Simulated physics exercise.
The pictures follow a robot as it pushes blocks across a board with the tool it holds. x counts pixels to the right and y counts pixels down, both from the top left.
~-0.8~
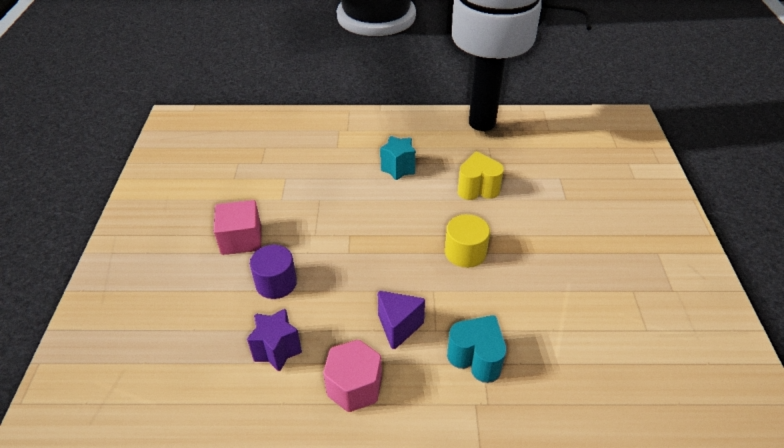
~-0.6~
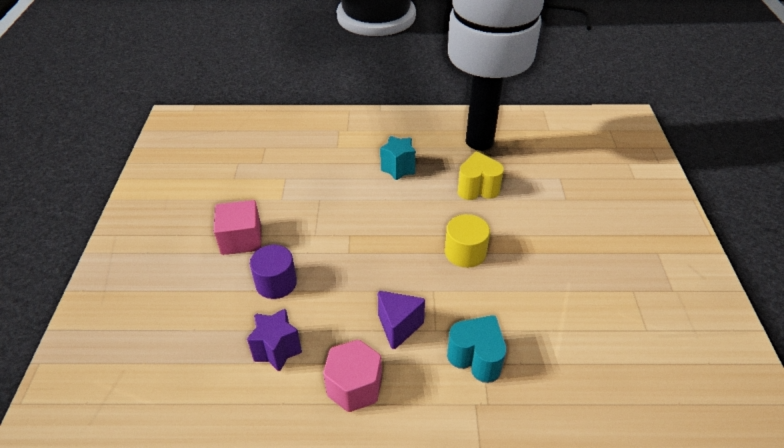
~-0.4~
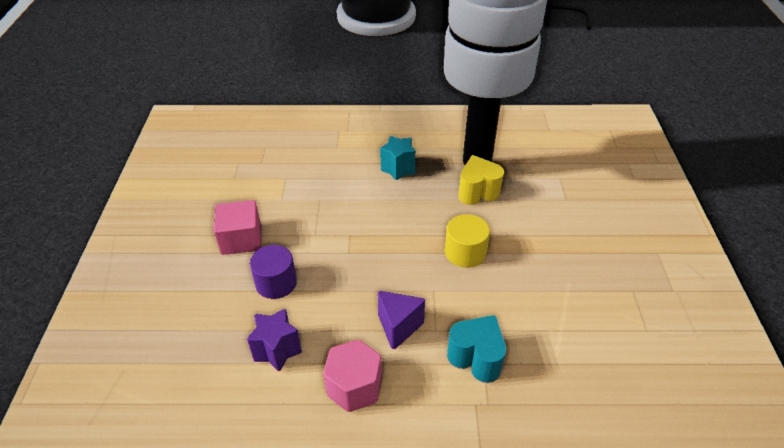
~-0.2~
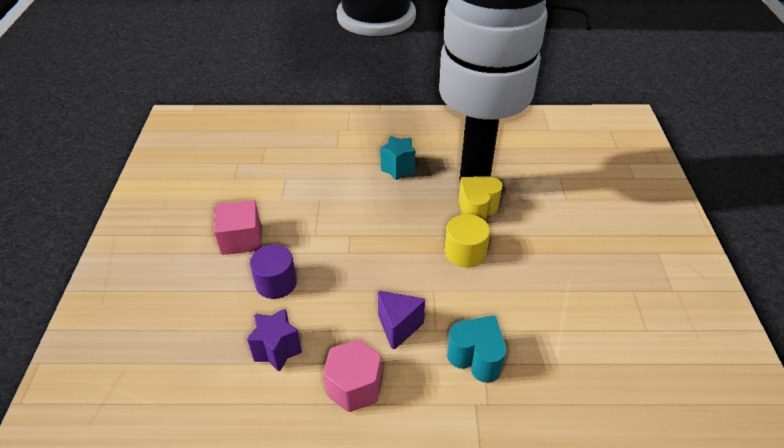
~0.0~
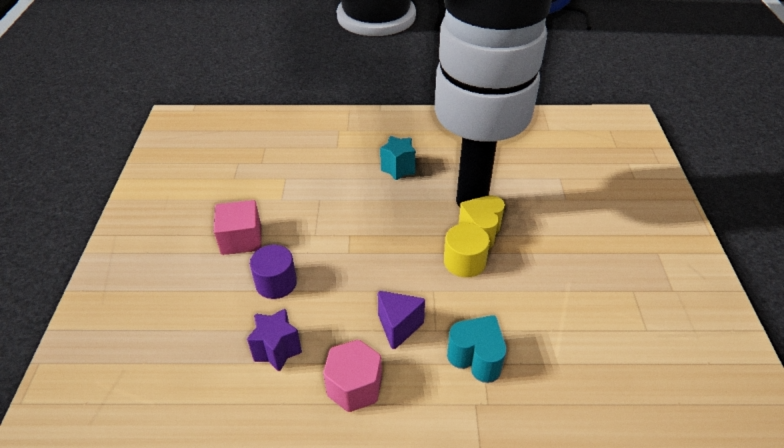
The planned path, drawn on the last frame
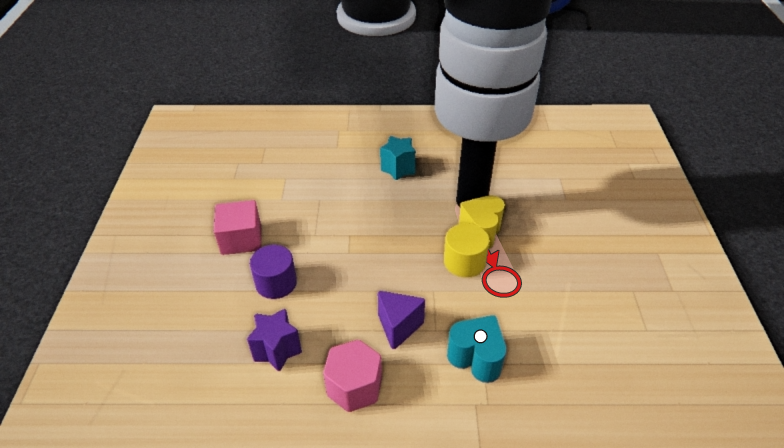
To begin with, a robot arm's black tool hovers behind a yellow heart block on a wooden board scattered with pink, purple, teal and yellow blocks. The tool moves toward the viewer and pushes the heart forward. The heart closes in on the yellow disc, which then shifts slightly forward too.
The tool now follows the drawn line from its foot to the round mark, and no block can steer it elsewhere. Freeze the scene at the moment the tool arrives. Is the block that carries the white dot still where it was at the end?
It seems so.
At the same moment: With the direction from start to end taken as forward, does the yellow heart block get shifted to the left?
I expect so.
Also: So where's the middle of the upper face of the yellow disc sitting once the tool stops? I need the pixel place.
The middle of the upper face of the yellow disc will lie at about (463, 256) in the picture.
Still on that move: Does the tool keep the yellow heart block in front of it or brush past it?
I'd say it is still being pushed.
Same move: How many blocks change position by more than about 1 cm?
The push moves two blocks more than 1 cm.
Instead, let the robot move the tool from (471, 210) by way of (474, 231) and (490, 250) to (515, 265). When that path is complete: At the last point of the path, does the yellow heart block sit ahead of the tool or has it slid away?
At that point it is up front.
Path on the board, from (471, 210) through (484, 244) to (502, 281); the dot is on the turquoise heart block.
What follows on the original path. Halfway along, tool (485, 236); yellow disc (467, 248); yellow heart block (510, 243).
At the end, tool (503, 273); yellow disc (463, 256); turquoise heart block in place; yellow heart block (540, 276), turned 40° anticlockwise.
